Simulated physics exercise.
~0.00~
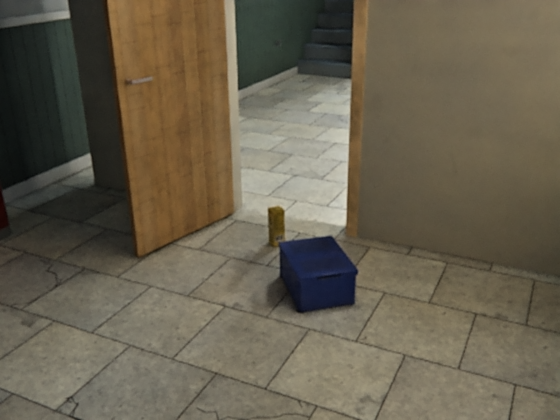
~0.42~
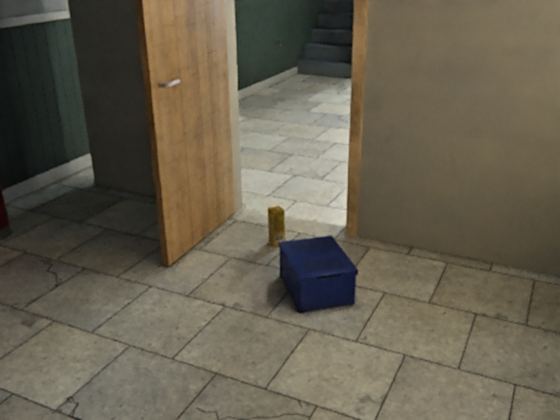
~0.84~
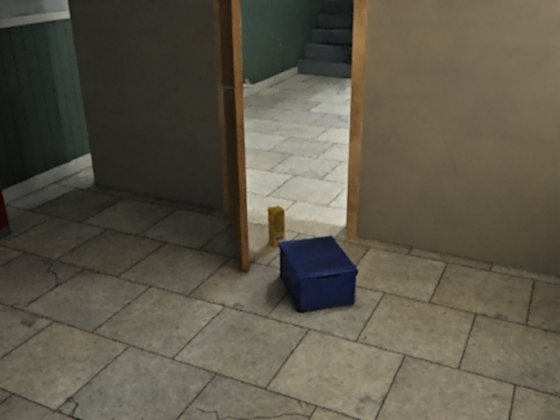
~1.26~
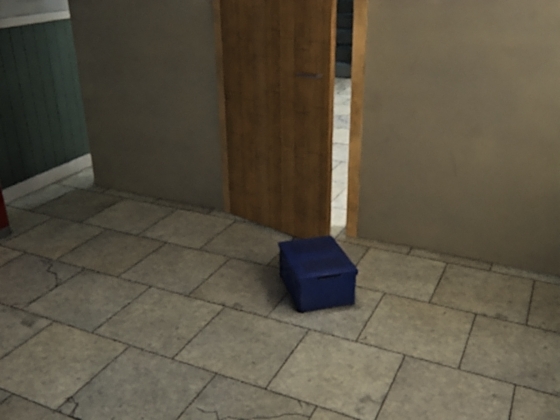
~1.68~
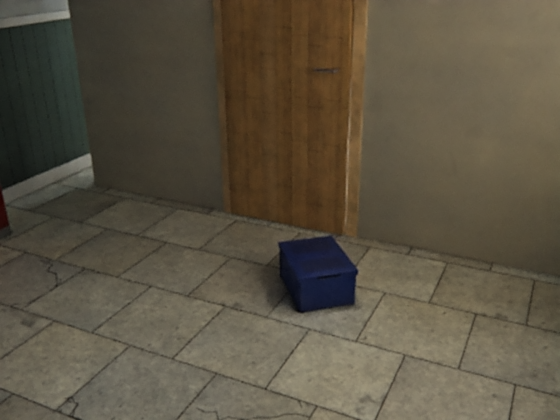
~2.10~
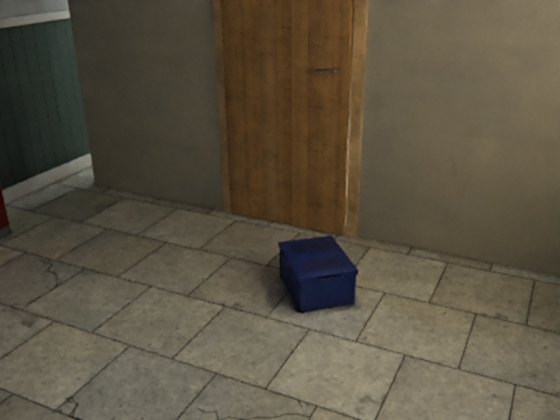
A wooden door swung steadily from wide open to fully shut, passing a small yellow carton standing near the doorway, which disappeared from view behind it, while the blue box on the tiled floor in front stayed put.
